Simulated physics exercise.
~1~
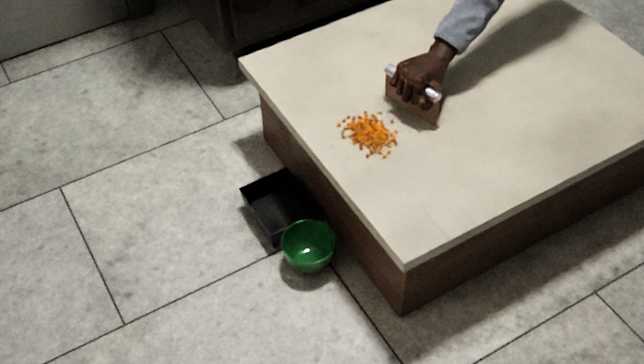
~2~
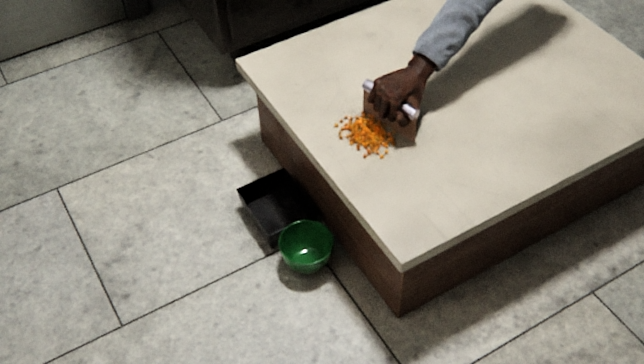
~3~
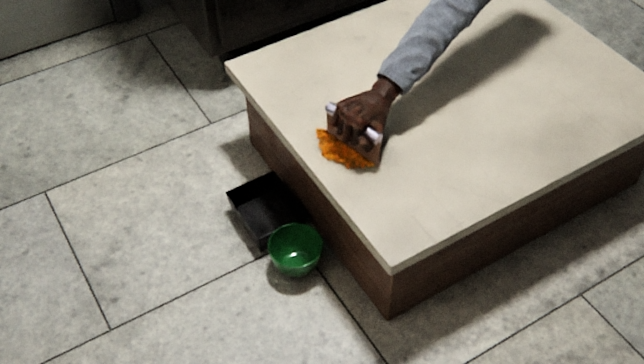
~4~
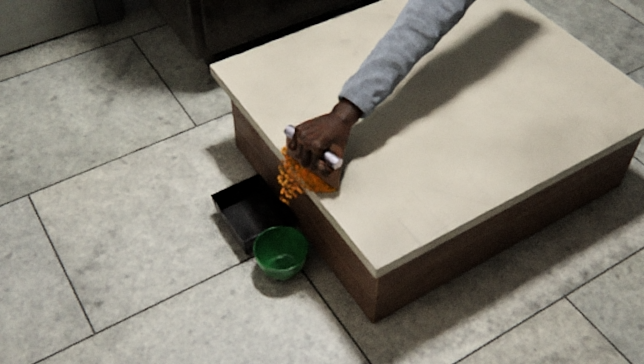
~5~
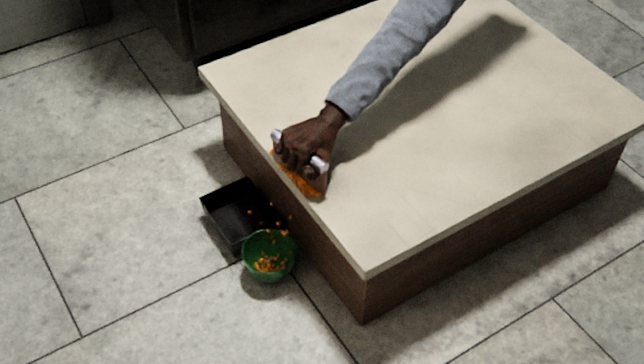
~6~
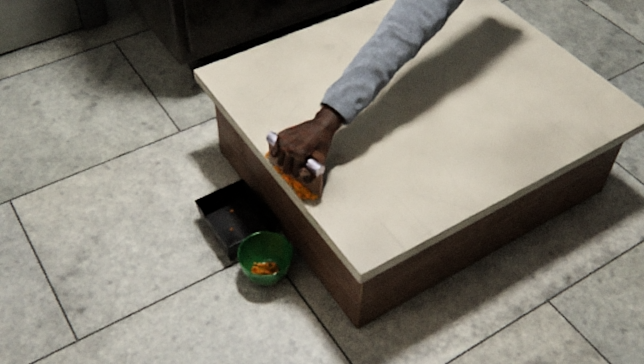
The clip opens on a low, pale-topped platform with a scatter of small orange pieces, while a green bowl and a black tin sit on the tiled floor beside it. A hand in a grey sleeve holds a scraper just behind the pieces. The hand pushes the scraper left and toward the viewer, bunching the pieces together and driving them to the near left edge. Some spill over the side, dropping toward the containers. The scraper then stops at the edge, with orange pieces resting in the green bowl, the black tin looking empty, and others still on top against the blade.
